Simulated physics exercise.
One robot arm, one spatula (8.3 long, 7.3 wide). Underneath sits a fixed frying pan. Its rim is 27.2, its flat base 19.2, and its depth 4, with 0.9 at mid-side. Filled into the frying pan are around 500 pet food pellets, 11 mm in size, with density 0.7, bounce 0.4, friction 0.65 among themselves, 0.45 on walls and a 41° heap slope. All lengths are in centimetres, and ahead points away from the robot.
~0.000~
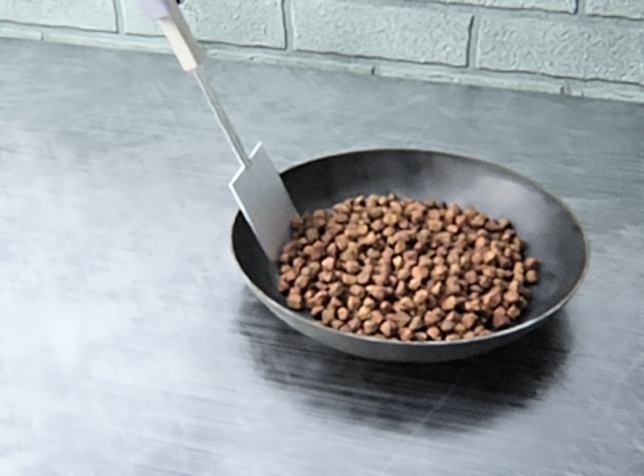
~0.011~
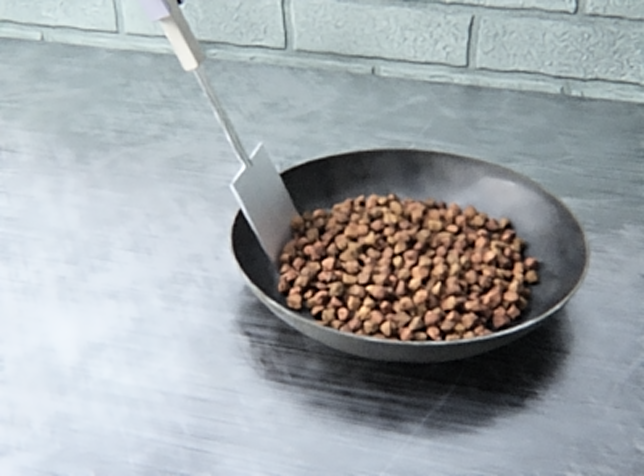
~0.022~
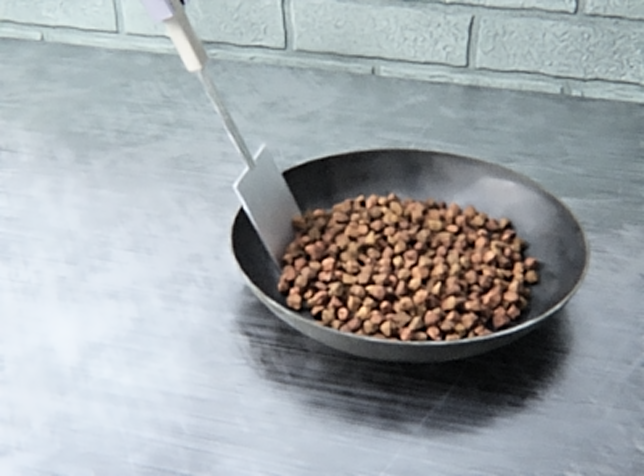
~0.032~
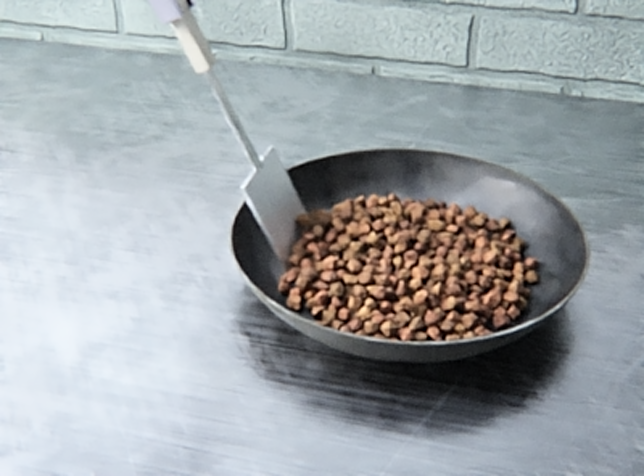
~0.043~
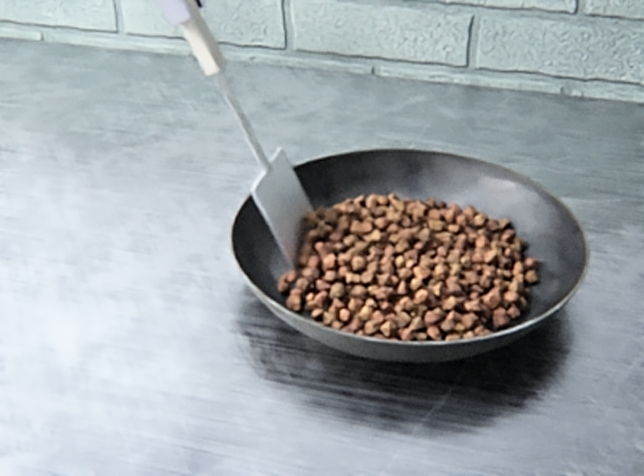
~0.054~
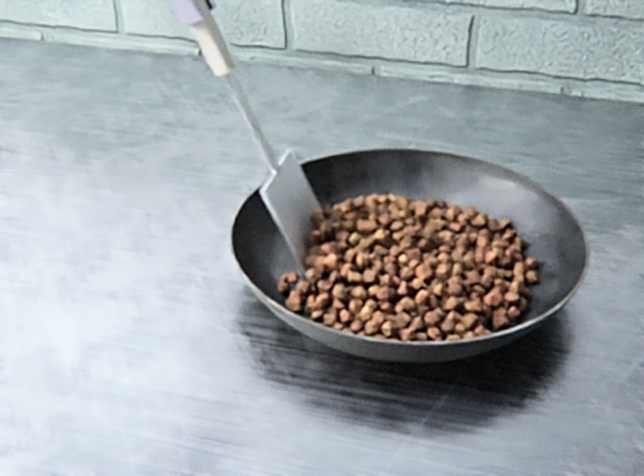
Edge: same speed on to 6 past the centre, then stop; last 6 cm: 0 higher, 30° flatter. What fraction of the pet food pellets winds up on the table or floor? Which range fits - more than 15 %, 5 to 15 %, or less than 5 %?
The range that fits is less than 5 %.
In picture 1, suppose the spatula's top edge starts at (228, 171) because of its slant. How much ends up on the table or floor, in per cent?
Spill: Approx. 0 per cent.
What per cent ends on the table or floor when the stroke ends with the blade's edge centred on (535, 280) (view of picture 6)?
Some 15 per cent.
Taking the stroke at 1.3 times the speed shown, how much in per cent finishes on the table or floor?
Near 5 in a hundred.
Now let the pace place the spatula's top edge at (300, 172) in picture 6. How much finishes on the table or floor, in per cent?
About 5 percent.
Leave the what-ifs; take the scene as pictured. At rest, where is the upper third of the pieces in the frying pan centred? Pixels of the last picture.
Centre: Roughly (527, 260).
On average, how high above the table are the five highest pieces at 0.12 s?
I'd say close to 4 cm on average.
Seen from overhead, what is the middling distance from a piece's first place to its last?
The value is roughly 5 cm.
After 0.12 s, sloping 65°, highest piece 5 above the table; 499 in the frying pan.
After 0.18 s, sloping 54°, highest piece 5 above the table; 499 in the frying pan.
After 0.41 s, sloping 35°, highest piece 5 above the table; 489 in the frying pan, 10 on the table or floor.
After 1.46 s, sloping 35°, highest piece 5 above the table; 489 in the frying pan, 10 on the table or floor.
In the end, 489 in the frying pan, 10 on the table or floor. That is 2 % on the table or floor.
